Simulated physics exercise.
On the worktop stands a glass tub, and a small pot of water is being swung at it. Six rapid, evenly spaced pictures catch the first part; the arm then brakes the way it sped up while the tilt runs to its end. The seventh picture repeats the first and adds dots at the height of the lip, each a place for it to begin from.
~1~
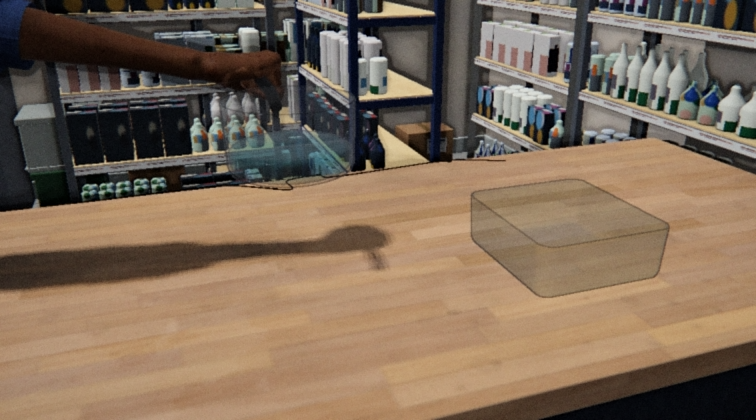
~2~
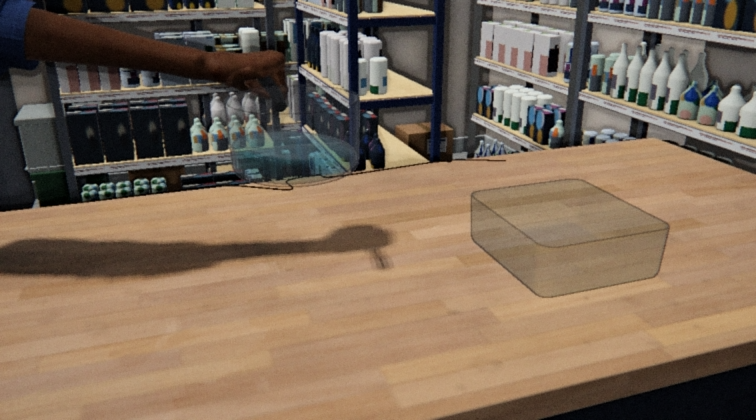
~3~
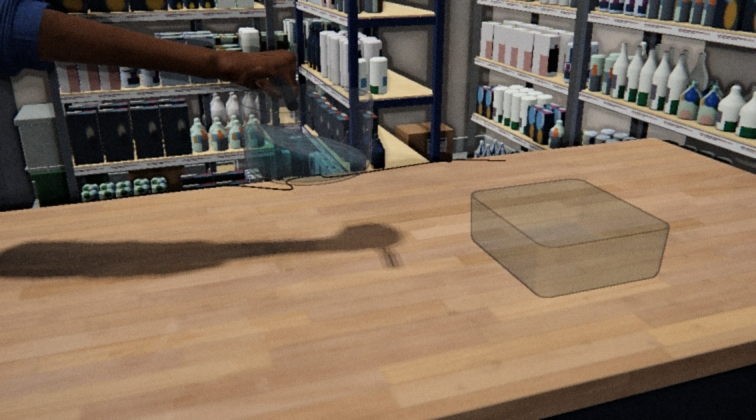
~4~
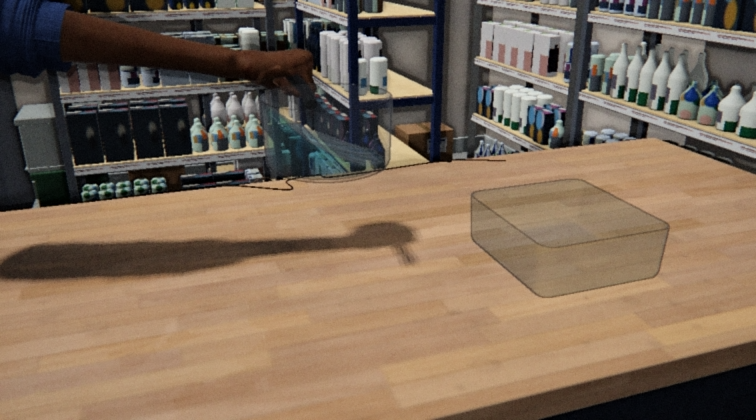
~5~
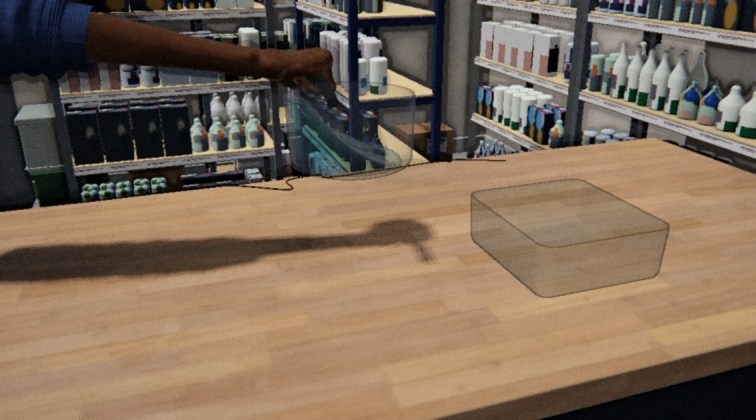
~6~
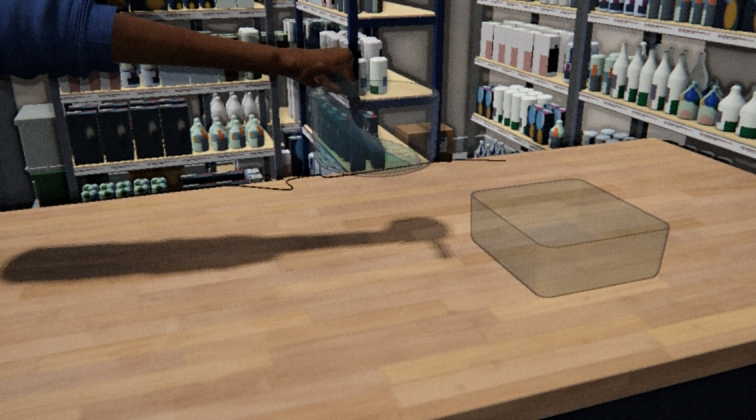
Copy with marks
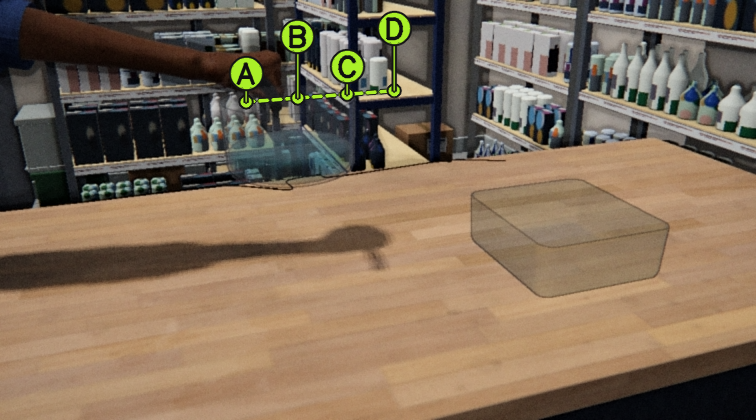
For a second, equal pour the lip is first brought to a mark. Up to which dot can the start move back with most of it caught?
Use dot D.
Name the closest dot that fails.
Dot C.
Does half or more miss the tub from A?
Yes, it does.
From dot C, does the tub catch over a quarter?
Yes, it does.
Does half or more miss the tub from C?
Yes.
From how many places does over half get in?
One of them.
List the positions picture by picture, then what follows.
In the first picture, upright, lip at (350, 94); tub from (533, 297) to (655, 273); nothing has left yet.
In the second picture, upright, lip at (354, 93); nothing has left yet.
In the third picture, upright, lip at (367, 92); nothing has left yet.
In the fourth picture, upright, lip at (386, 91); nothing has left yet.
In the fifth picture, upright, lip at (408, 89); nothing has left yet.
In the sixth picture, upright, lip at (431, 88); nothing has left yet.
On the marked copy, A at (246, 101); B at (297, 98); C at (347, 94); D at (394, 90).
With A, about 7 % lands in the tub, 91 % falls short.
With B, about 18 % lands in the tub, 78 % falls short and 4 % goes beside or beyond.
With C, about 35 % lands in the tub, 52 % falls short and 14 % goes beside or beyond.
With D, about 70 % lands in the tub, 17 % falls short and 14 % goes beside or beyond.
